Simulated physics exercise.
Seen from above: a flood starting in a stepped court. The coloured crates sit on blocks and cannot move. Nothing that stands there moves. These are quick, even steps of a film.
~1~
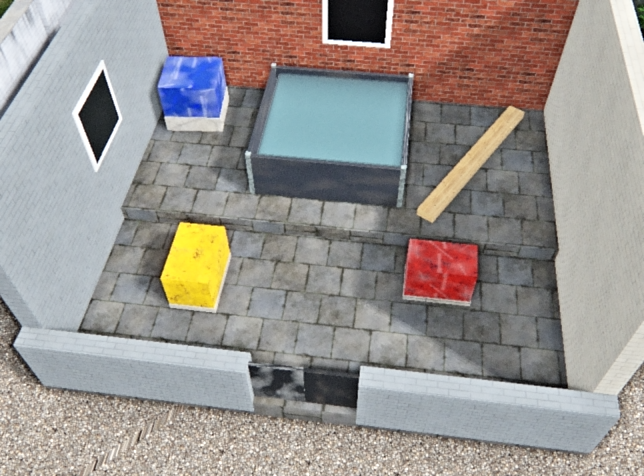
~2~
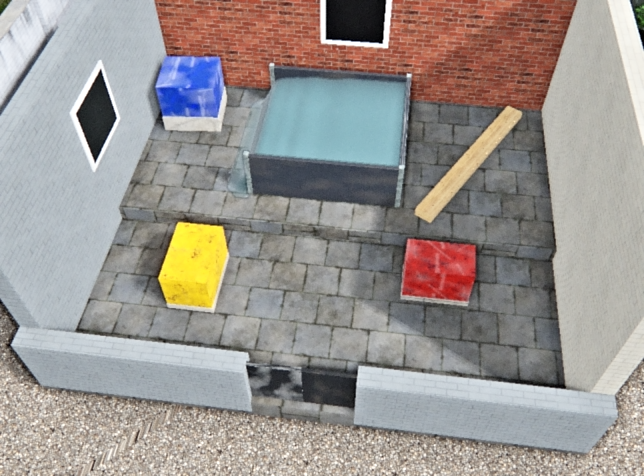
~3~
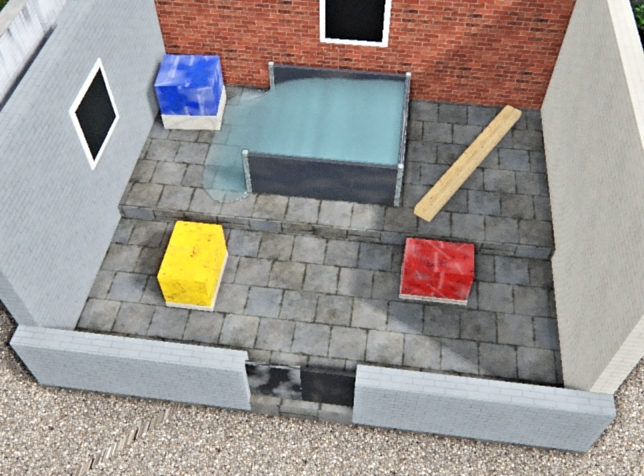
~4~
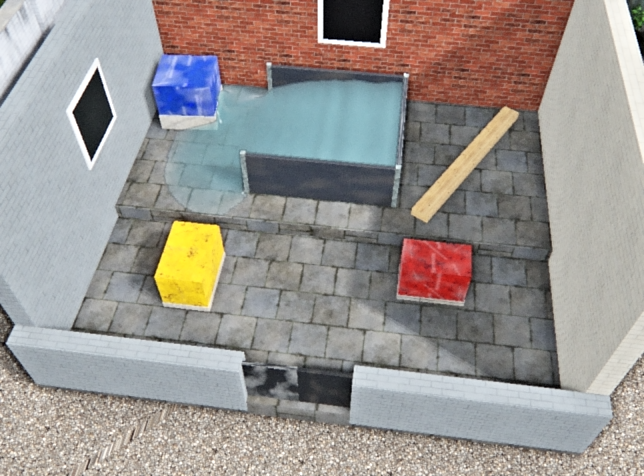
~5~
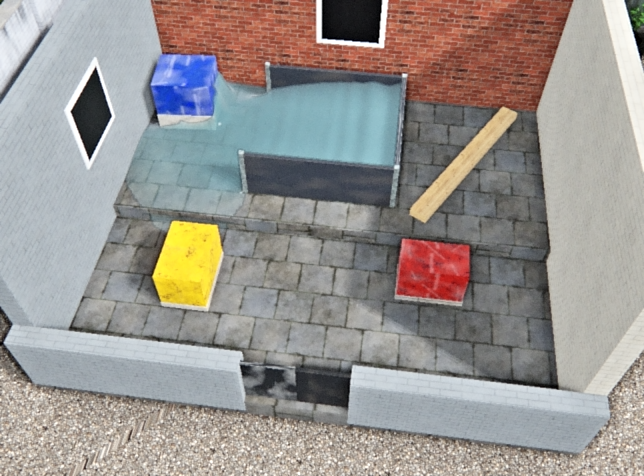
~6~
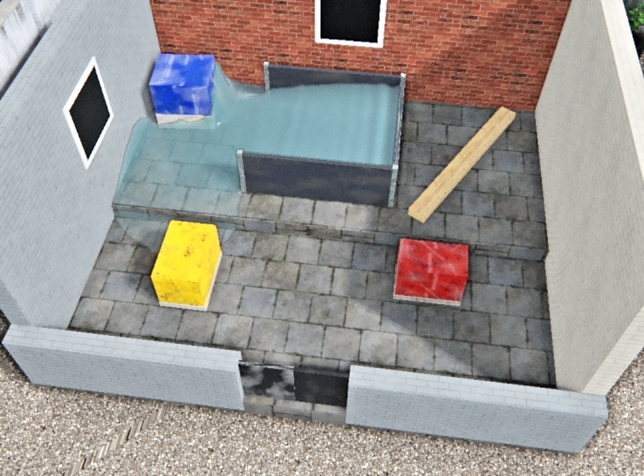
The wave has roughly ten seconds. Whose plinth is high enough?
One by one: The blue crate is wetted; the yellow crate is wetted; the red crate is wetted.
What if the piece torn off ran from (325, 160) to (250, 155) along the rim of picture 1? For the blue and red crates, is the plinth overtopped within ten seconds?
The blue one keeps dry; the red one ends up wet.
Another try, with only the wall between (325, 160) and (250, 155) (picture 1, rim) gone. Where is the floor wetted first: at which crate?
First comes the yellow one.
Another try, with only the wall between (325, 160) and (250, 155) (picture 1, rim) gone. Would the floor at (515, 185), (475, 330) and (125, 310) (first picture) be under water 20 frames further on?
In turn: Free of water, awash, wet.
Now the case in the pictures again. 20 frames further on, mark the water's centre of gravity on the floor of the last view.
Close to (235, 196).
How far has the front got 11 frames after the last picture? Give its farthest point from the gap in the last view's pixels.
Around (55, 358).
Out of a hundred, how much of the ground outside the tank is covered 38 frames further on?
Close to 90 %.
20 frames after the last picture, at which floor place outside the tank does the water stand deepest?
Close to (67, 332).
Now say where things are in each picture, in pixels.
The water tank at (334, 118) is whole and still, in the first frame.
Water pours out at (264, 133) and has run to (245, 195), in the second frame.
The front is at (218, 195), out from the gap at (264, 134), in the third frame.
The front is at (187, 202), out from the gap at (262, 136), in the fourth frame.
The front is at (132, 184), out from the gap at (260, 136), in the fifth frame.
The front is at (113, 204), out from the gap at (259, 136), in the sixth frame.
A moment on, water covers 25 % of the floor; the blue crate water round its plinth, the yellow crate water round its plinth, the red crate not reached.
Next, water covers 35 % of the floor; the blue crate water round its plinth, the yellow crate water round its plinth, the red crate not reached.
Then, water covers 60 % of the floor; the blue crate water round its plinth, the yellow crate water round its plinth, the red crate water round its plinth.
Later, water covers 90 % of the floor; the blue crate water round its plinth, the yellow crate water round its plinth, the red crate water round its plinth.
In the end, water covers 80 % of the floor; the blue crate was topped, the yellow crate was topped, the red crate was topped.
